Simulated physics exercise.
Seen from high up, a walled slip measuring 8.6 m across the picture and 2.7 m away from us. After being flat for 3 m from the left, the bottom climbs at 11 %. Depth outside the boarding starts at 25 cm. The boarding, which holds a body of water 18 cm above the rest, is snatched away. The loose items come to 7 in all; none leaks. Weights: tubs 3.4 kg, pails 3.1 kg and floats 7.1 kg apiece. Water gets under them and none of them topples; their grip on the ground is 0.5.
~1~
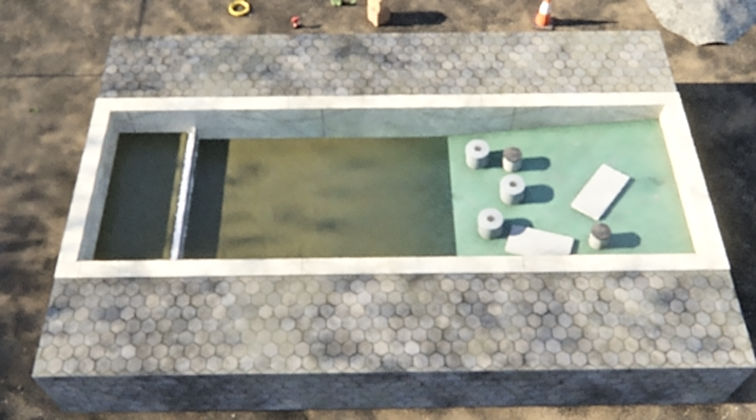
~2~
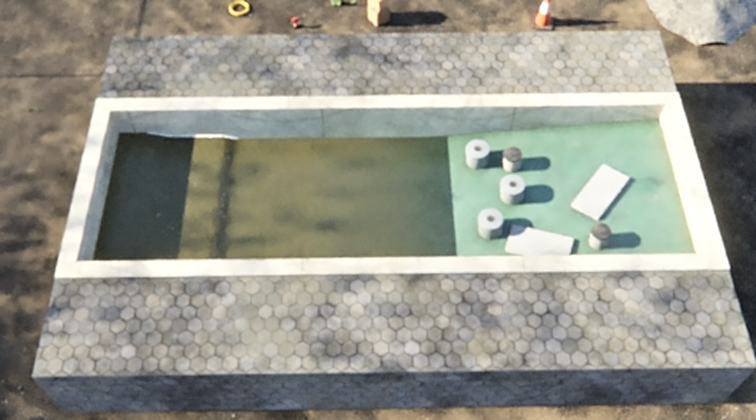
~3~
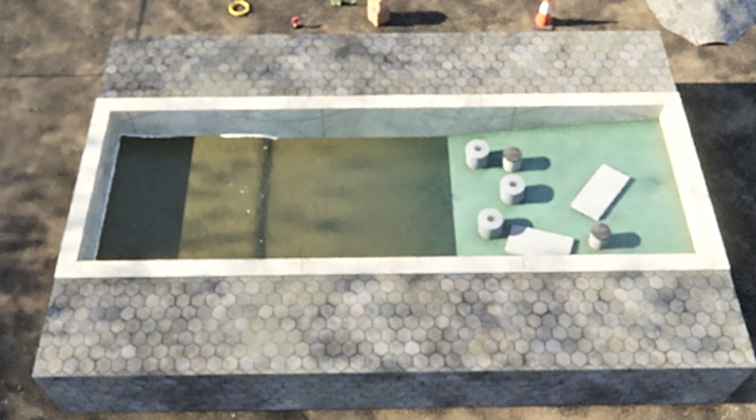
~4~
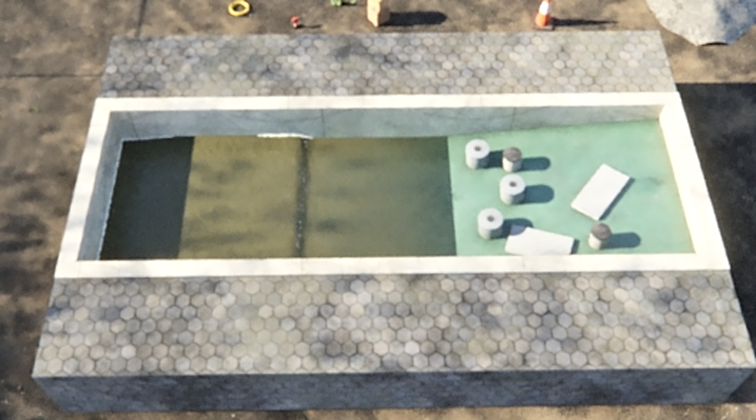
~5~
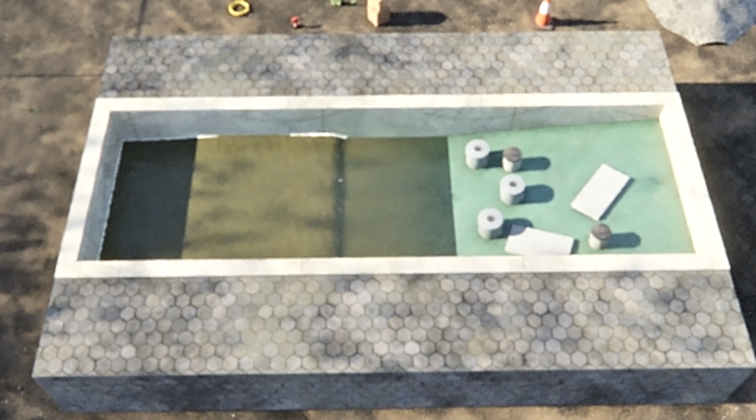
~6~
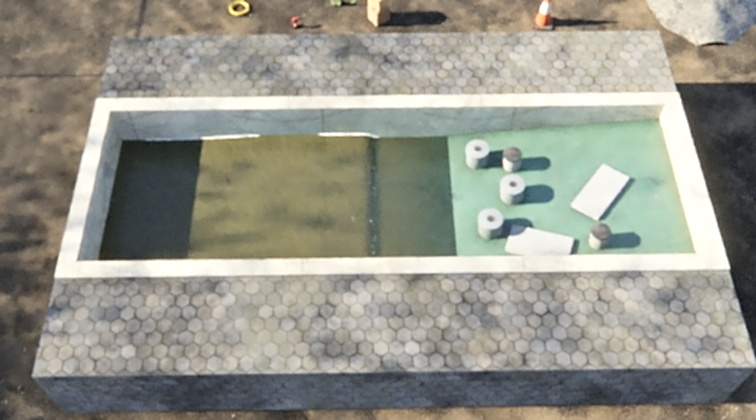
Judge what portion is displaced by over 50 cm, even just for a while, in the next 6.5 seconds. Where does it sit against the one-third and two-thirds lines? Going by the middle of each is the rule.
The tally is between one third and two thirds.
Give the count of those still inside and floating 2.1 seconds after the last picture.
At that instant the tally stands at 2.
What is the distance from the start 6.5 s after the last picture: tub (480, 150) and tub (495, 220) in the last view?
Net displacement, in order: 140 cm; 200 cm.
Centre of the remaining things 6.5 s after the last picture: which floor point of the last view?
Close to (471, 204).
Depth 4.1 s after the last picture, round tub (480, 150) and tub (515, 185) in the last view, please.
About 3 and 3 cm.
Then, 0.6 s after the last picture 0 of 7 are over 50 cm from their spots; 0 afloat.
Then, 2.1 s after the last picture 0 of 7 are over 50 cm from their spots; 2 afloat.
Then, 4.1 s after the last picture 2 of 7 are over 50 cm from their spots; 2 afloat.
Then, 6.5 s after the last picture 4 of 7 are over 50 cm from their spots, and 4 have been at some point; 3 afloat.
